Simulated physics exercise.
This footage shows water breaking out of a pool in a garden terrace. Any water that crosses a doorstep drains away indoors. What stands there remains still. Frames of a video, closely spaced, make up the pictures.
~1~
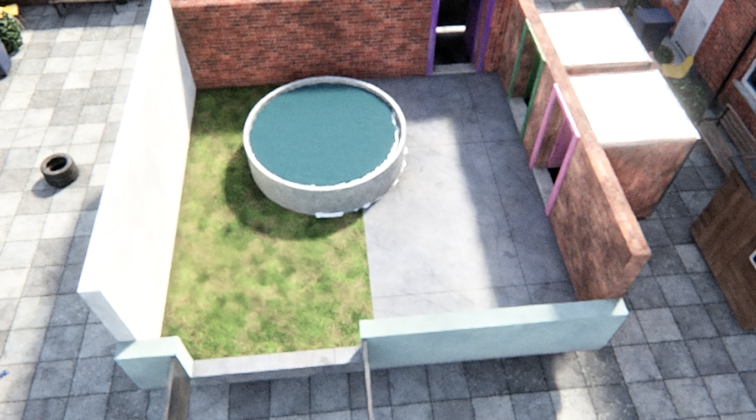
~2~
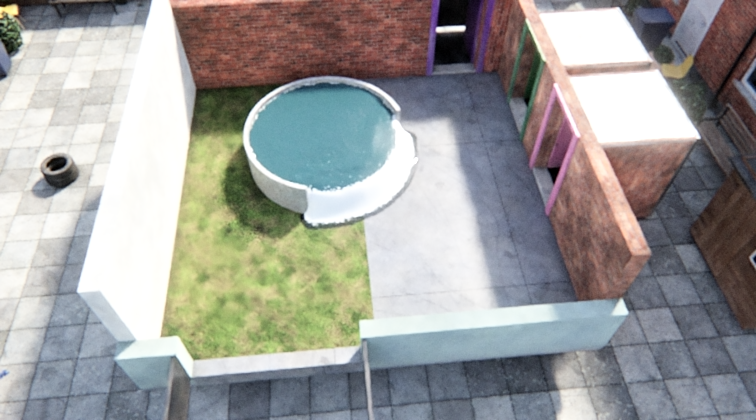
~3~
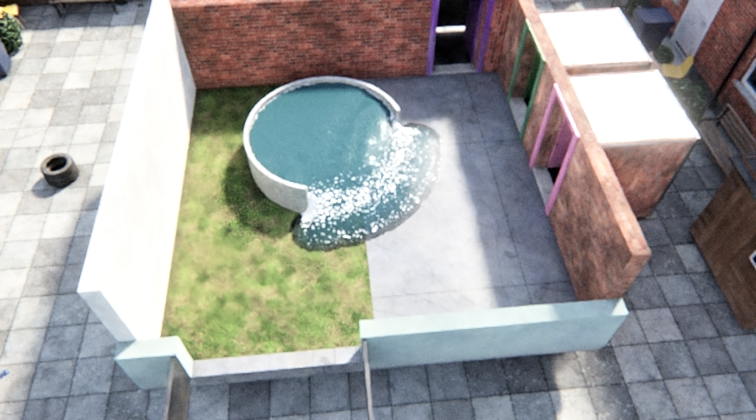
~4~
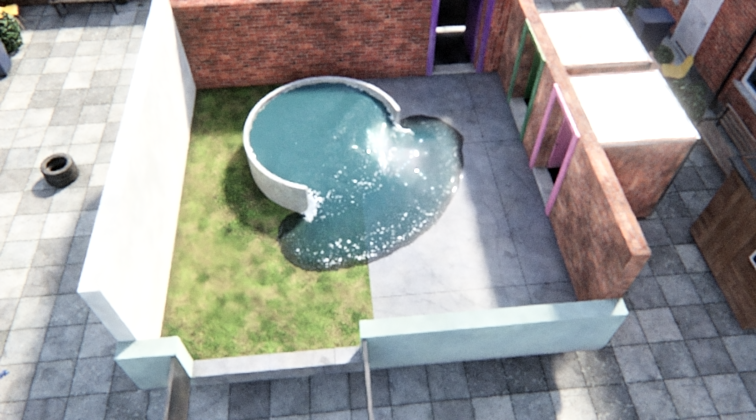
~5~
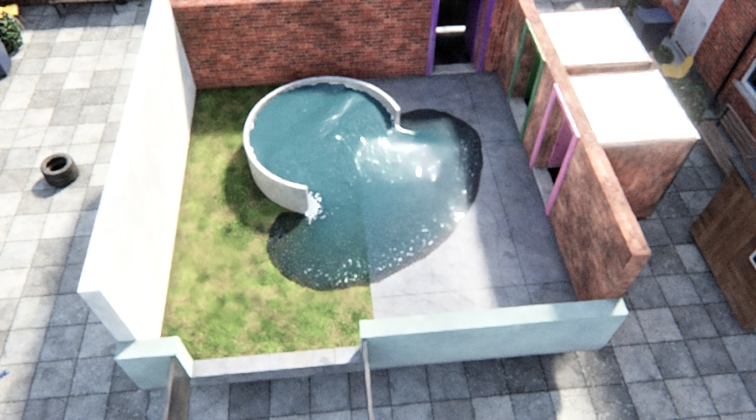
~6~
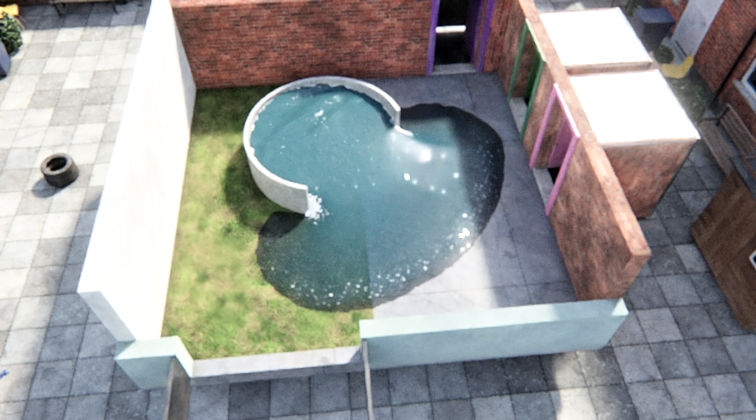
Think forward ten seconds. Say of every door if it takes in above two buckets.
I predict the purple door will overshoot two buckets; I predict the pink door will overshoot two buckets; I predict the green door will remain at two buckets or below.
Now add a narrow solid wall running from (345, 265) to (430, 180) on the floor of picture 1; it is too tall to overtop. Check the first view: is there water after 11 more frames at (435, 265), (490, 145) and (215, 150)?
Reading them off in sequence: Spared, swamped, spared.
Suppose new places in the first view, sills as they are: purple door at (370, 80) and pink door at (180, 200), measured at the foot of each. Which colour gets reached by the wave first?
Answer: The door marked green.
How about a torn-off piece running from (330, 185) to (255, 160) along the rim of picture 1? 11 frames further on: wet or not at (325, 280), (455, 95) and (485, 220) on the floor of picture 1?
Point one reached; point two not reached; point three not reached.
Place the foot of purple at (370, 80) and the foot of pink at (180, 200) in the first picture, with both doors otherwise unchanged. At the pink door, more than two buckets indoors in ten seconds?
Result: Pink one remains below.
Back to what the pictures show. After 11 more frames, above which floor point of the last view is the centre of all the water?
Near (404, 204) in the last view.
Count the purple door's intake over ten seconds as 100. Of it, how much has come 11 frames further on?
Near 0 %, I'd say.
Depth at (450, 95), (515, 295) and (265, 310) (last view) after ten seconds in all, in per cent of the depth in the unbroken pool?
Readings in sequence: 12, 10, 12 percent.
A moment on, water covers 55 % of the floor; the purple door not reached, the pink door under two buckets in, the green door wet at the sill, nothing in.
Next, water covers 60 % of the floor; the purple door wet at the sill, nothing in, the pink door over two buckets in, the green door under two buckets in.
Then, water covers 70 % of the floor; the purple door under two buckets in, the pink door far over two buckets in, the green door under two buckets in.
Later, water covers 85 % of the floor; the purple door under two buckets in, the pink door far over two buckets in, the green door under two buckets in.
In the end, water covers 100 % of the floor; the purple door far over two buckets in, the pink door far over two buckets in, the green door under two buckets in.
